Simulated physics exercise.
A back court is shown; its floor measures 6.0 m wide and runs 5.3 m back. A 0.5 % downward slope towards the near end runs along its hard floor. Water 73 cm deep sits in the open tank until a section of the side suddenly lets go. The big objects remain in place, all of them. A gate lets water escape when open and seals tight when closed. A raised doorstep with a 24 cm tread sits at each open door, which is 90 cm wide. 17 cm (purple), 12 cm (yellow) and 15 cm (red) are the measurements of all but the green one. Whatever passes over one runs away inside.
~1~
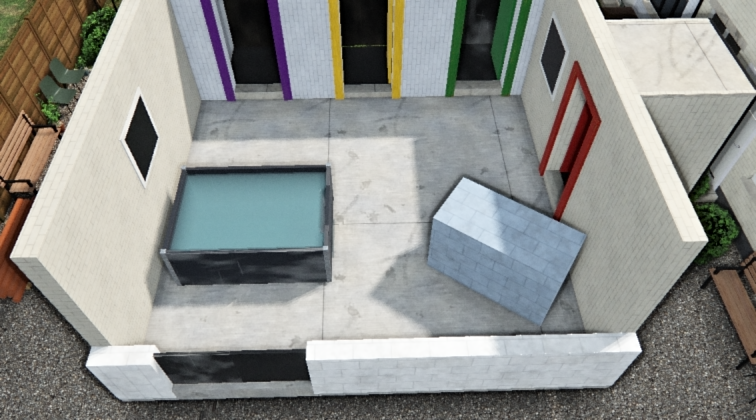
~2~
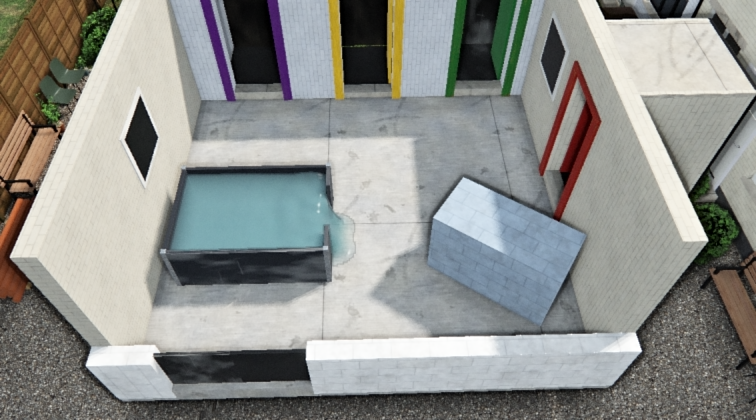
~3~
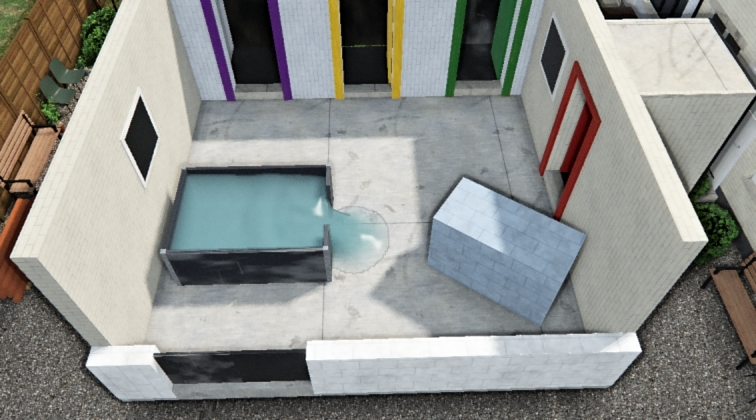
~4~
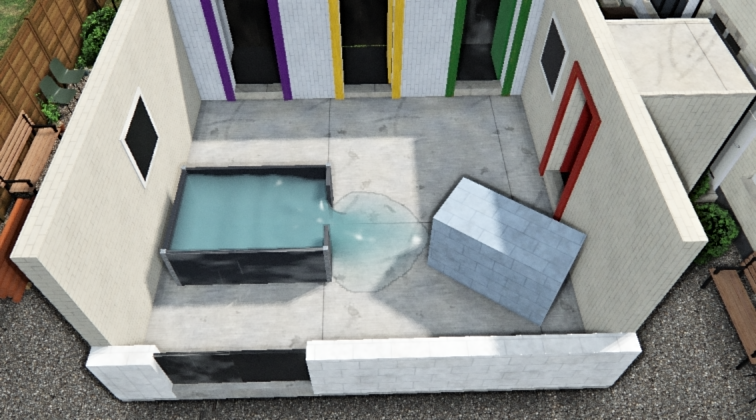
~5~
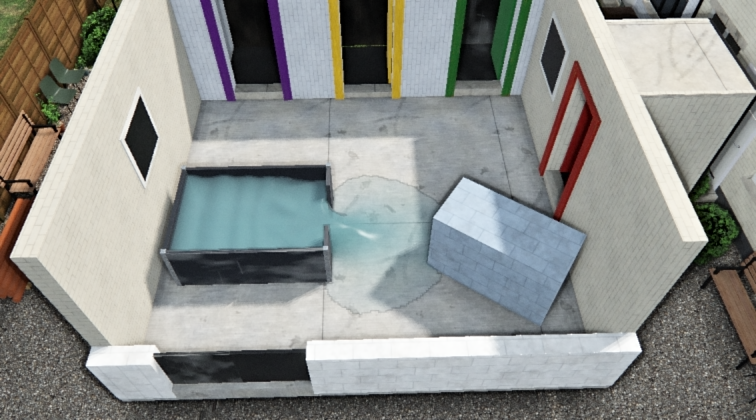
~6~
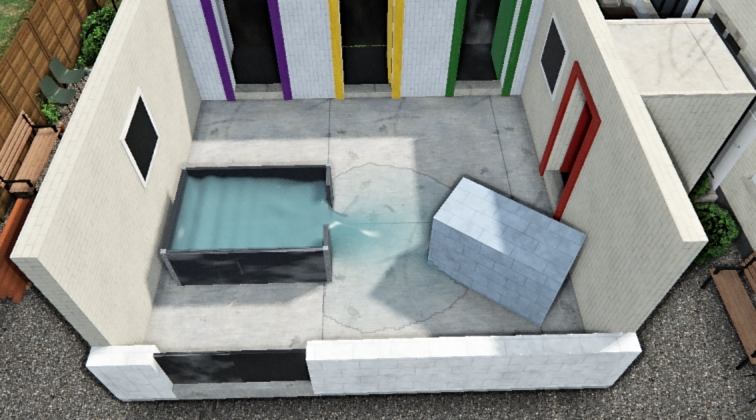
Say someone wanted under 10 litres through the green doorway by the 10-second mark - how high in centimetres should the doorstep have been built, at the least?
They should have built it at least 22 cm high.
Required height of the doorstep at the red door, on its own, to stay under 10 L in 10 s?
Red: 14.0 cm.
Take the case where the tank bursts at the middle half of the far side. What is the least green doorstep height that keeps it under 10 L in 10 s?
Close to 11.0 cm at the least.
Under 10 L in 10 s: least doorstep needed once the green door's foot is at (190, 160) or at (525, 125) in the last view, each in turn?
Around 7.0 and 19 cm respectively.
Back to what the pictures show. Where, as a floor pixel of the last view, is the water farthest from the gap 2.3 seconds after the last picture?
Around pixel (519, 97).
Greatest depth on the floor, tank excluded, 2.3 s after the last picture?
I'd estimate roughly 30 cm.
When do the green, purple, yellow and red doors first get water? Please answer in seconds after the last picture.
Green 1.5 seconds, purple 4.0 seconds, yellow 2.6 seconds, red 0.4 seconds.
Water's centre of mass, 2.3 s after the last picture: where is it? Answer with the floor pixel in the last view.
I'd put it close to (375, 225).
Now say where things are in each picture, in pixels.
In the first frame, the open tank at (252, 210) is whole and still, 73 cm deep; the green door at (485, 51) is dry.
In the second frame, the gap is at (328, 229), the front 0.3 m out at (350, 253); the back of the open tank holds 73 cm.
In the third frame, water pours out at (328, 229) and has run 0.8 m, to (382, 249); about 11 cm deep outside, 73 cm at the back.
In the fourth frame, the gap is at (328, 229), the front 1.4 m out at (421, 241); the back of the open tank holds 73 cm.
In the fifth frame, water pours out at (328, 229) and has run 1.9 m, to a hidden place; about 5 cm deep outside, 70 cm at the back.
In the sixth frame, the front is at a hidden place, 2.4 m from the gap at (328, 229); 4.3 m2 of floor is wet, 63 cm left at the back; 2.4 m in a straight line remain to the green door at (485, 51).
Then, 0.7 s after the last picture water covers 35 % of the floor, deepest (41 cm) near (334, 243); it has not reached the green door.
Then, 2.3 s after the last picture water covers 45 % of the floor, deepest (30 cm) near (510, 97); 20 cm at the green door, 8 litres in over its 16 cm doorstep.
Then, 9.3 s after the last picture water covers 100 % of the floor, deepest (13 cm) near (153, 311); 9 cm at the green door, 39 litres in over its 16 cm doorstep.
At the green door as built, the water peaked near 21 cm, 2.5 s after the last picture.
With a doorstep of 18 cm, 25 litres would have come in within the 10 s; with 24 cm, 7 litres. So under 10 litres takes about 22 cm.
